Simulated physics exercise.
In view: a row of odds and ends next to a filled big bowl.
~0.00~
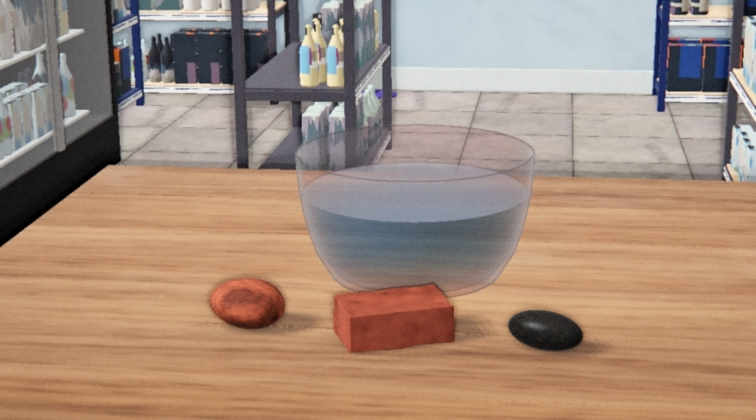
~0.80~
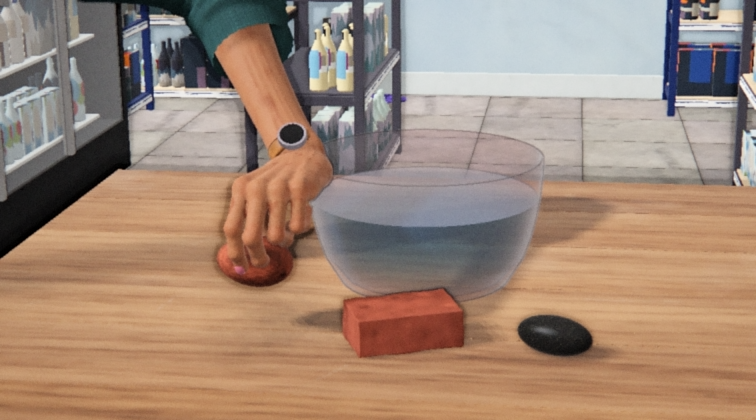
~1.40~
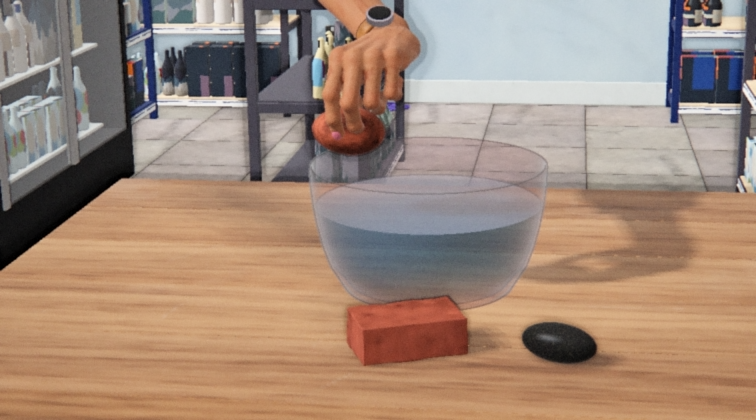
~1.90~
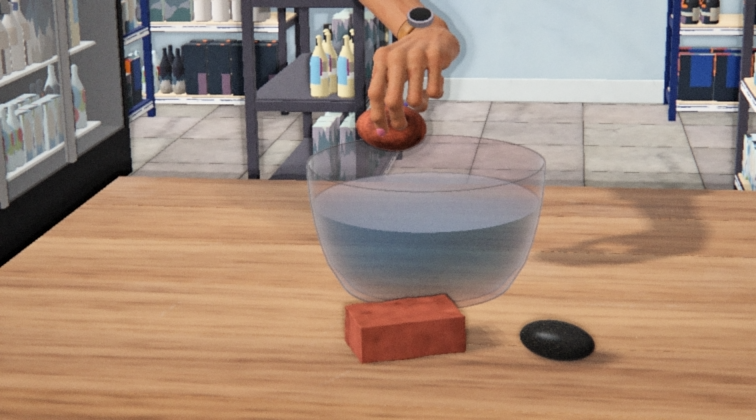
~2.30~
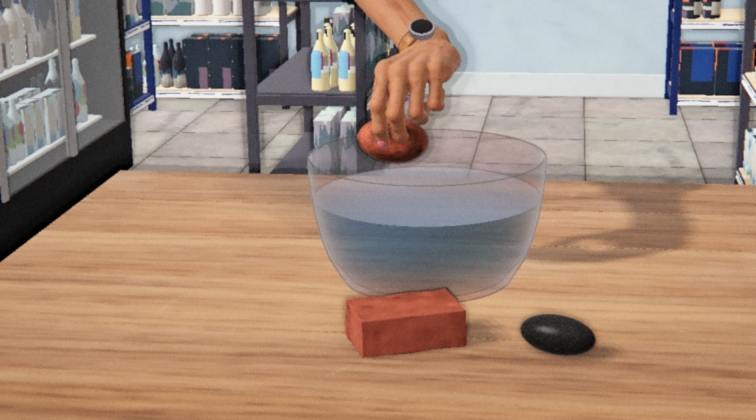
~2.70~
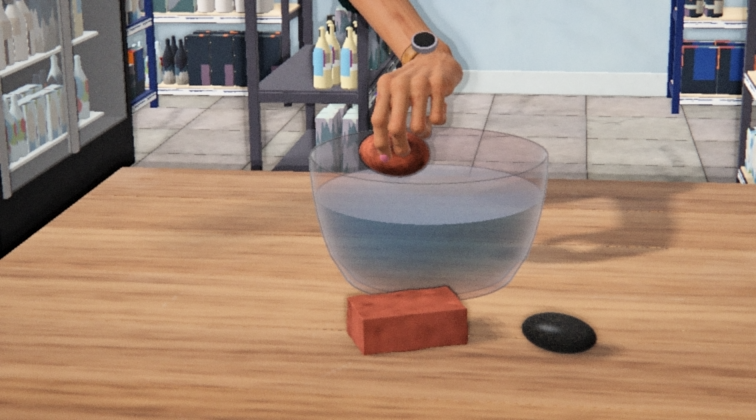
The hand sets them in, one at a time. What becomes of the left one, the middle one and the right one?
The left one ends on the bottom, the middle one ends on the bottom, the right one ends on the bottom.
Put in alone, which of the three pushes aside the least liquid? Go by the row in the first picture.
The right thing.
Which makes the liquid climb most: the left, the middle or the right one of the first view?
I say the one in the middle.
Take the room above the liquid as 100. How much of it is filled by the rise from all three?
About 20 per cent.
After 4.0 s, the potato goes to the bottom.
After 8.0 s, the piece of brick goes to the bottom.
After 12.0 s, the stone goes to the bottom; afloat, none of them.
